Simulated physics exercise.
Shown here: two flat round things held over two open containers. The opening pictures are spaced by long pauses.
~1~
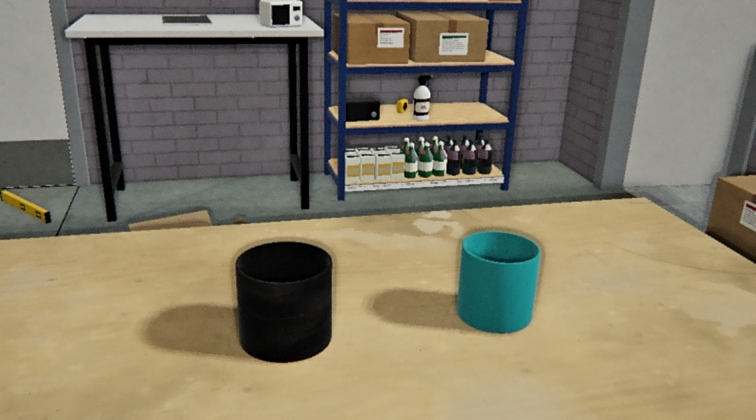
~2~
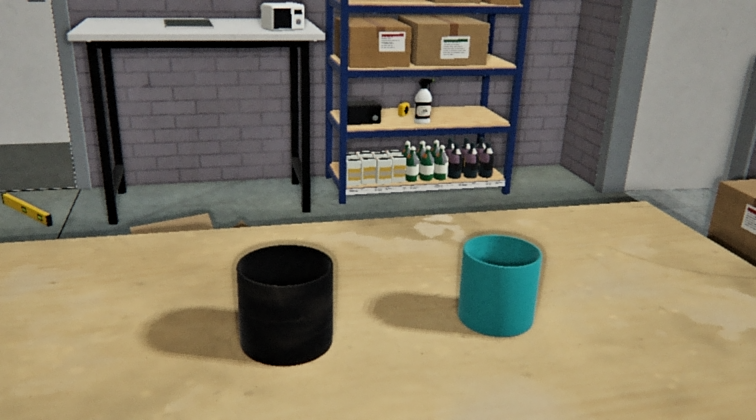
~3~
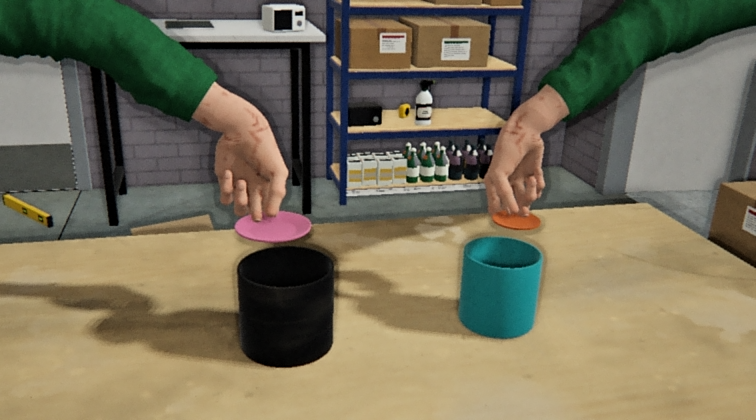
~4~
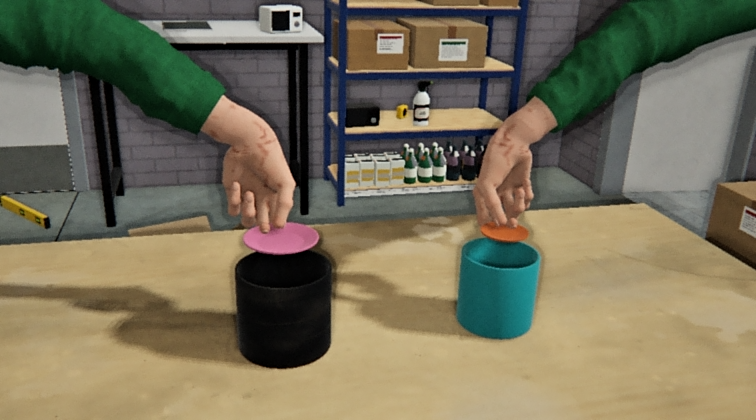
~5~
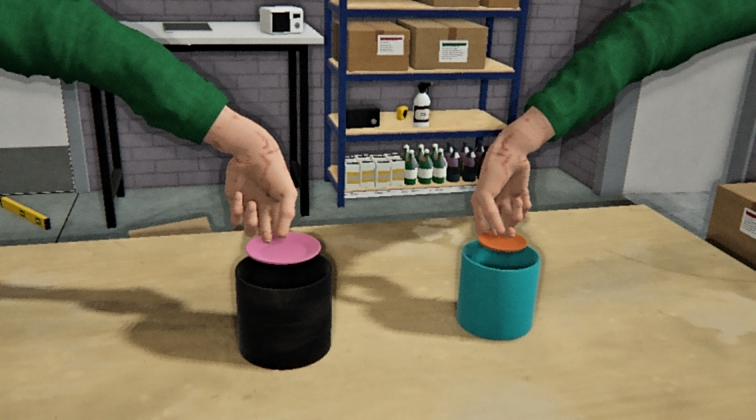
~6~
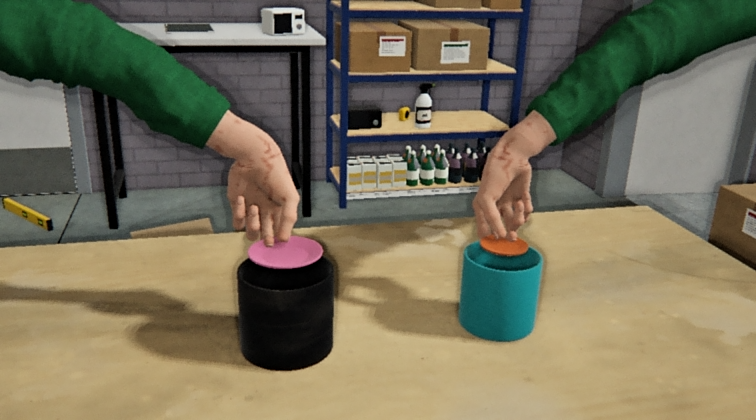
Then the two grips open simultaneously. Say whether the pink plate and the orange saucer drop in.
Final state: Pink plate goes through; orange saucer goes through.
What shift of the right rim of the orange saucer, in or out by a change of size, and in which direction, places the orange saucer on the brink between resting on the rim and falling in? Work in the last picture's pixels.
Right, by around 12 pixels.
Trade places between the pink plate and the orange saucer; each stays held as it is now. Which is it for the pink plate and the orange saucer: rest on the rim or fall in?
For the pink plate, it drops in; for the orange saucer, it drops in.
Then, 0.18 s on from there, pink plate on its way down near (287, 318); orange saucer on its way down near (498, 305).
In the end, the pink plate falls in, near (287, 338); the orange saucer falls in, near (496, 318).
